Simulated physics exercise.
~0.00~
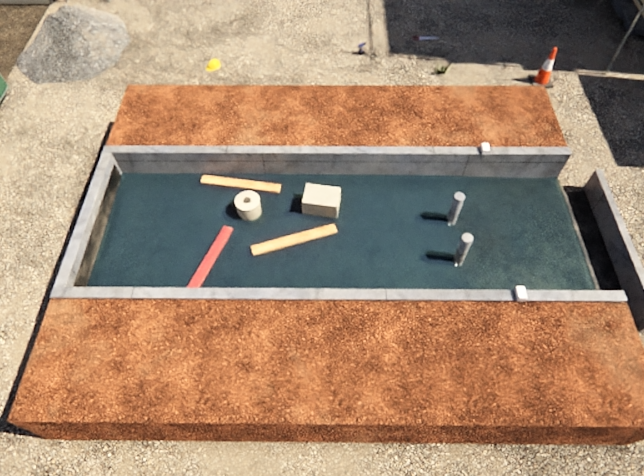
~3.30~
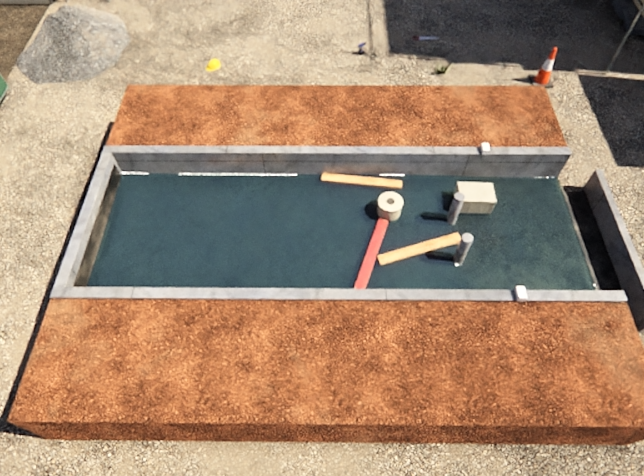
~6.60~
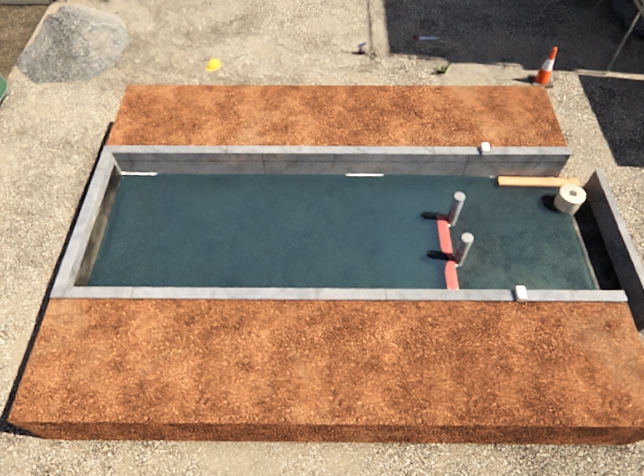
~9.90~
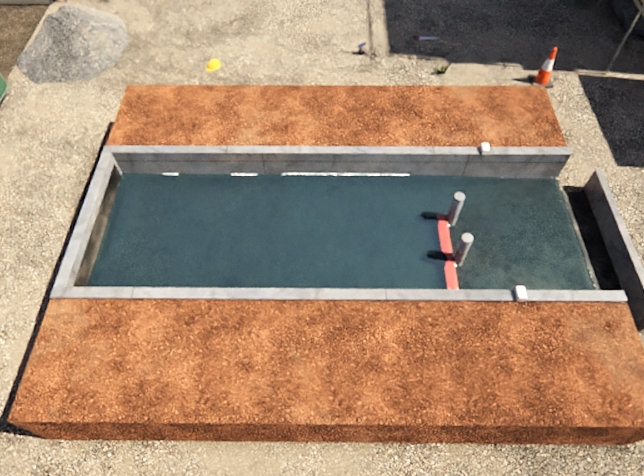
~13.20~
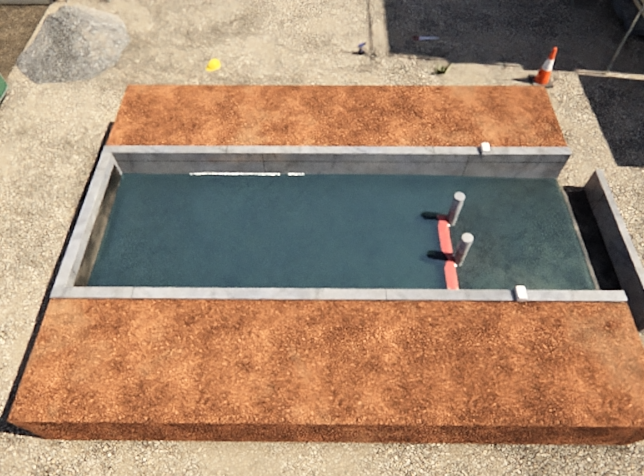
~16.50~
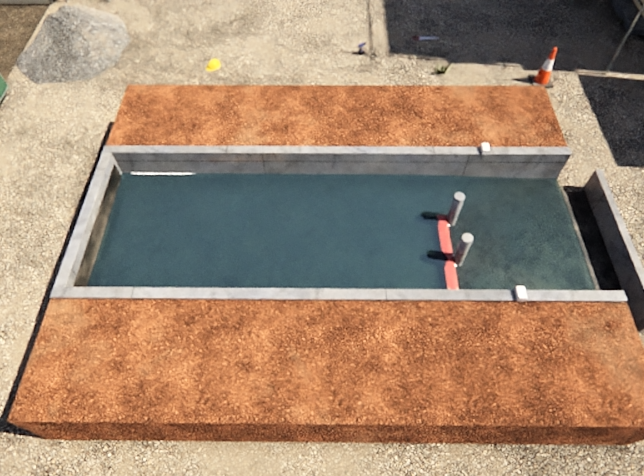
In a water-filled channel between two rust-coloured banks, two yellowish planks, a pale block, a round tub and a red plank drifted right; the others went out of view, but the red plank stopped against two posts, short of the white marks.
